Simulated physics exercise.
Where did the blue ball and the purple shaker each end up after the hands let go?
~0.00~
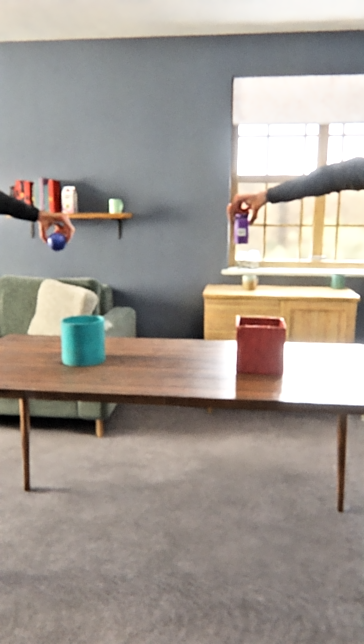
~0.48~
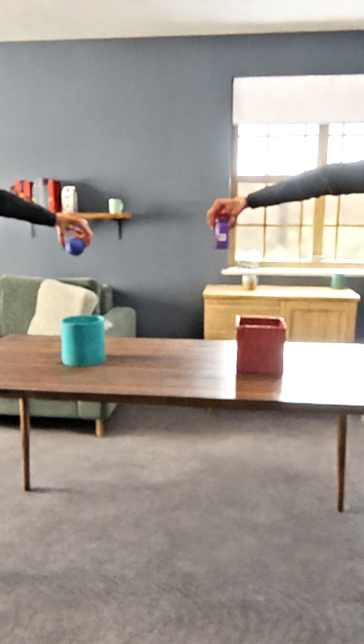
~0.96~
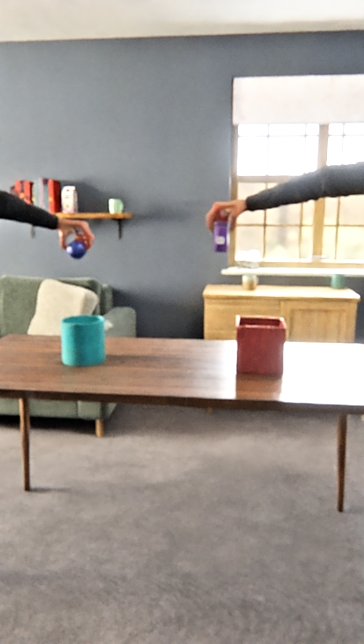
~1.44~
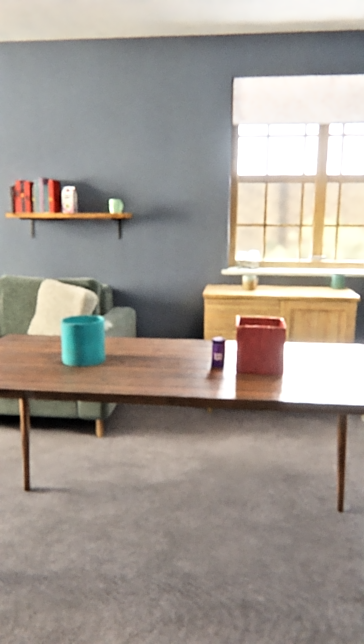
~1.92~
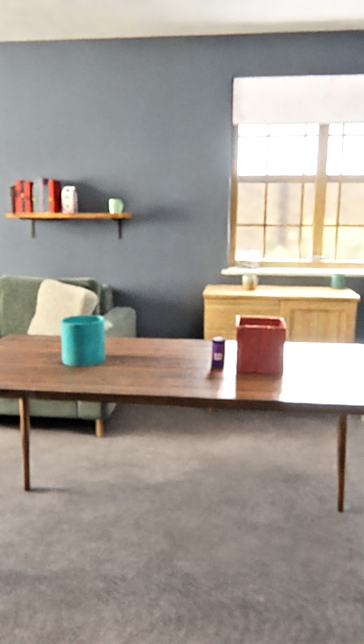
The blue ball landed inside the teal pot, out of sight. The purple shaker missed the red crate and ended up standing on the table just to the left of it.
In a living room, two hands held a blue ball and a purple shaker above a wooden table, moved them inward and let go; the ball dropped into the teal pot, while the shaker ended up standing just left of the red crate.
